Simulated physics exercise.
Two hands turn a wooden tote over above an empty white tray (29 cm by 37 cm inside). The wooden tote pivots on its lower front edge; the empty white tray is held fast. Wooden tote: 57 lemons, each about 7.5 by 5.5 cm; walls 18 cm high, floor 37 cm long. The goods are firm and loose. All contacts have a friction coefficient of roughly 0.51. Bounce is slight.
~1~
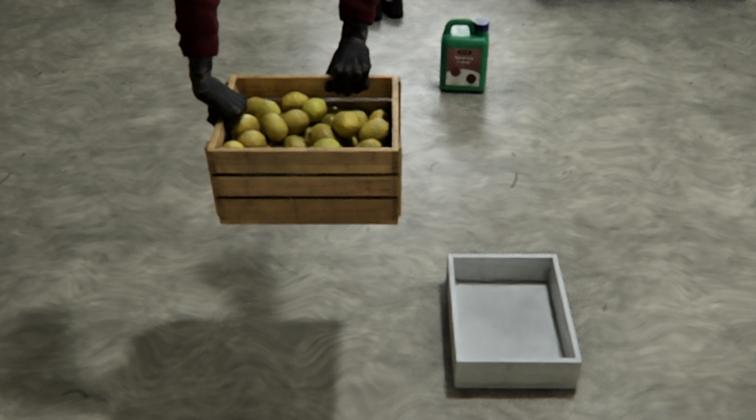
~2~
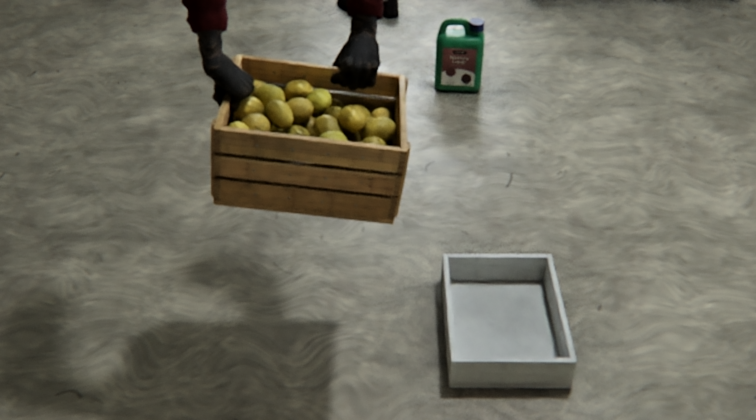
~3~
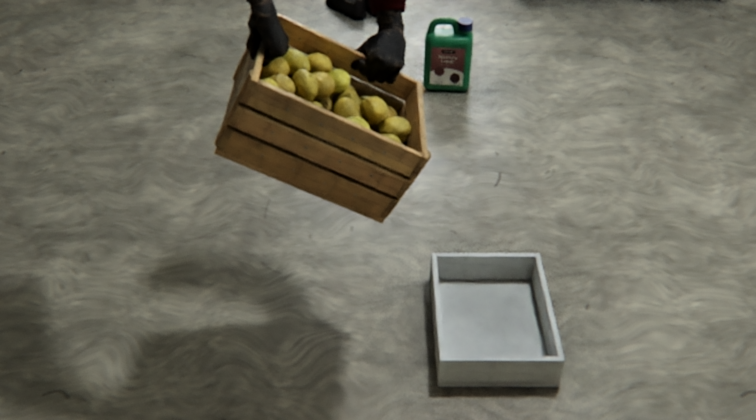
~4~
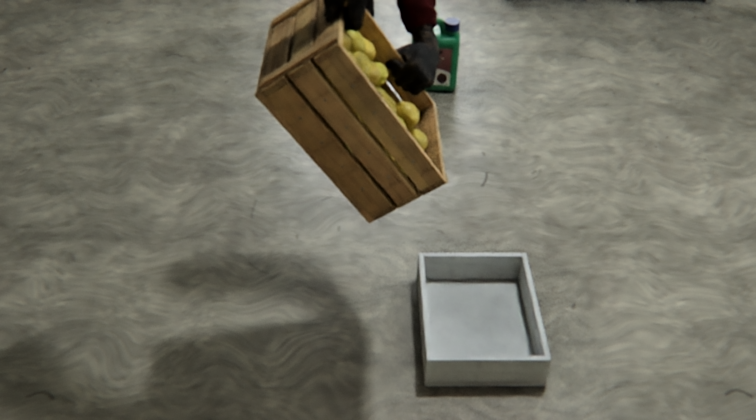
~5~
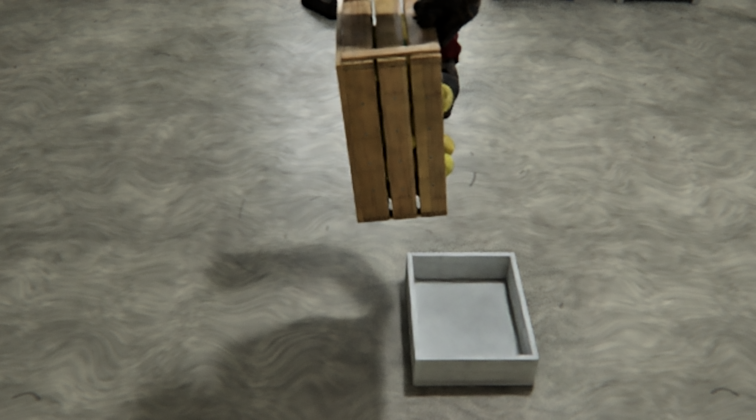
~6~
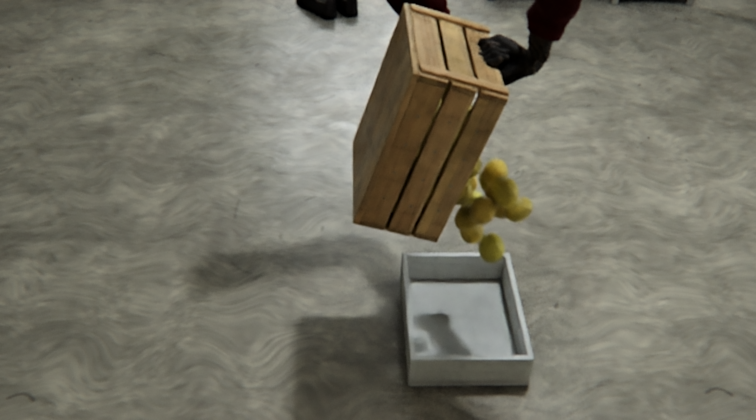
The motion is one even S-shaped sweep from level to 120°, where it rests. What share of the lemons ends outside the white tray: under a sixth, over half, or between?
In the end between a sixth and a half of them are outside the white tray.
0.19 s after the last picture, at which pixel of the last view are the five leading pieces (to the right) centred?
Around (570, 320).
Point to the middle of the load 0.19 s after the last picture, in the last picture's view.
Around (487, 228).
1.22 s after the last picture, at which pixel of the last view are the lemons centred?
Around (491, 319).
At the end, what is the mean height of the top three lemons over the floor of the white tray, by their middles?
Some 10 cm.
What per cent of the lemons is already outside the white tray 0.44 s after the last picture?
About 30 per cent.
Then, 0.19 s after the last picture, tilt 120°; 14 still in the wooden tote, 6 in the white tray, 6 outside the white tray and 31 in the air.
Then, 0.44 s after the last picture, tilt 120°; 3 still in the wooden tote, 23 in the white tray, 18 outside the white tray and 13 in the air.
Then, 0.78 s after the last picture, tilt 120°; 36 in the white tray, 20 outside the white tray and 1 in the air.
Final count (1.22 s after the last picture), 37 in the white tray and 20 outside the white tray. Asked share, 20 of 57, 35 per cent.
